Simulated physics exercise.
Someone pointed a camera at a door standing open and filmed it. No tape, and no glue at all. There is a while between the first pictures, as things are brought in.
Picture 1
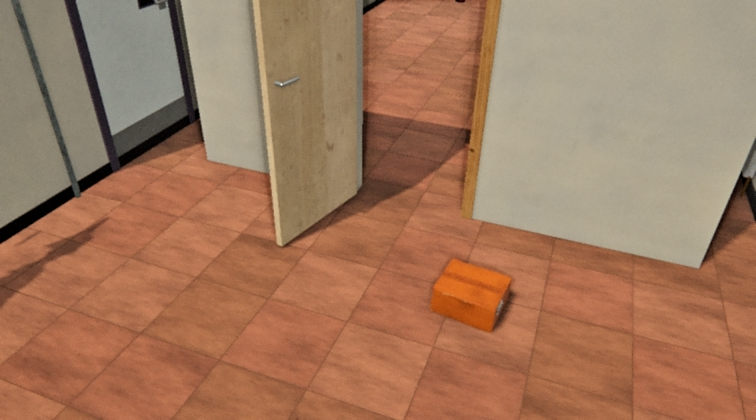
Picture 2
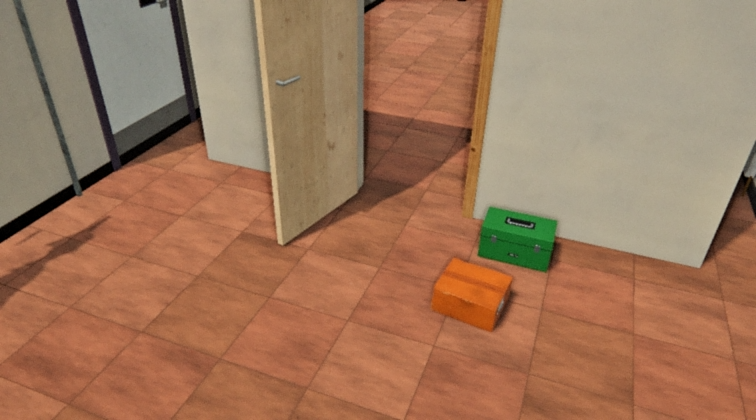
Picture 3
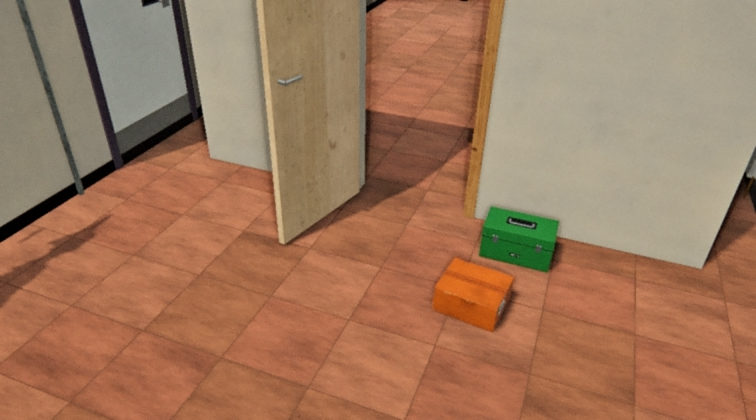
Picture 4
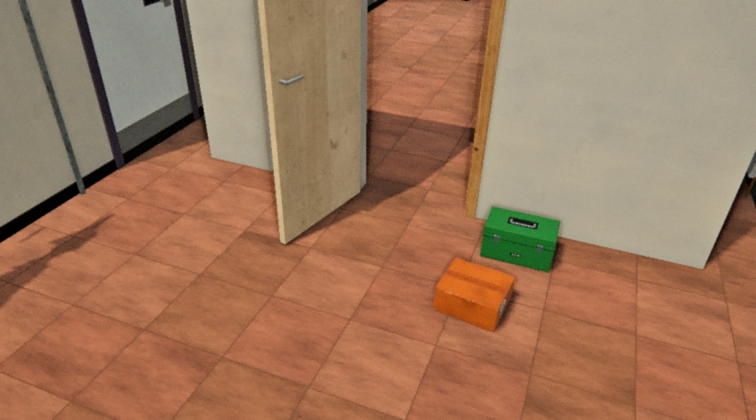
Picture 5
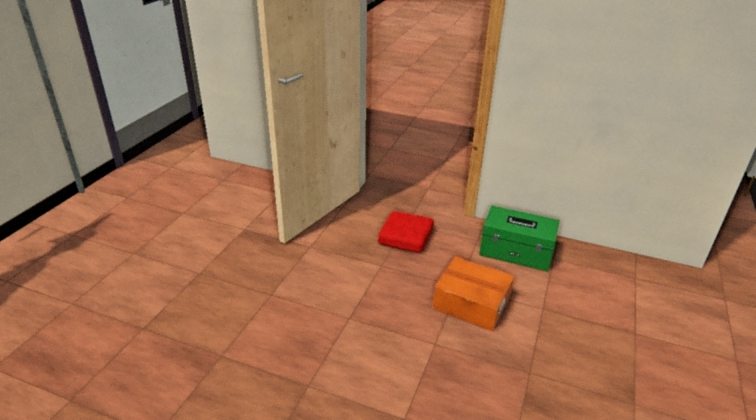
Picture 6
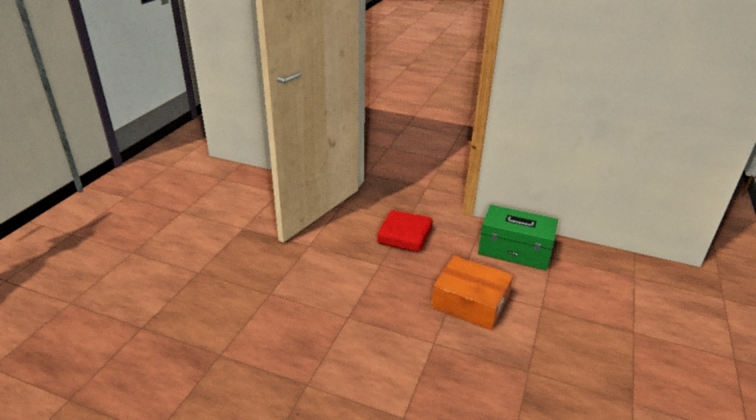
By an open door, a green toolbox and then a red cushion join an orange box.
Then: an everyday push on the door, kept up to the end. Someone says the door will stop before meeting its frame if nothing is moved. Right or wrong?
Right.
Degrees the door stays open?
Some 25°.
Then, 0.80 s past the last view, door at 81°.
Then, 1.40 s past the last view, door at 47°; red cushion displaced a little near (422, 226).
Then, 1.60 s past the last view, door at 35°; red cushion displaced about its own width near (439, 221).
Then, 1.80 s past the last view, door at 24°; red cushion displaced about its own width near (462, 221).
Finally, door at 23°; moved from the start, red cushion; the other 2 still in place. Final places as the last picture's camera would see them, red cushion near (463, 222).
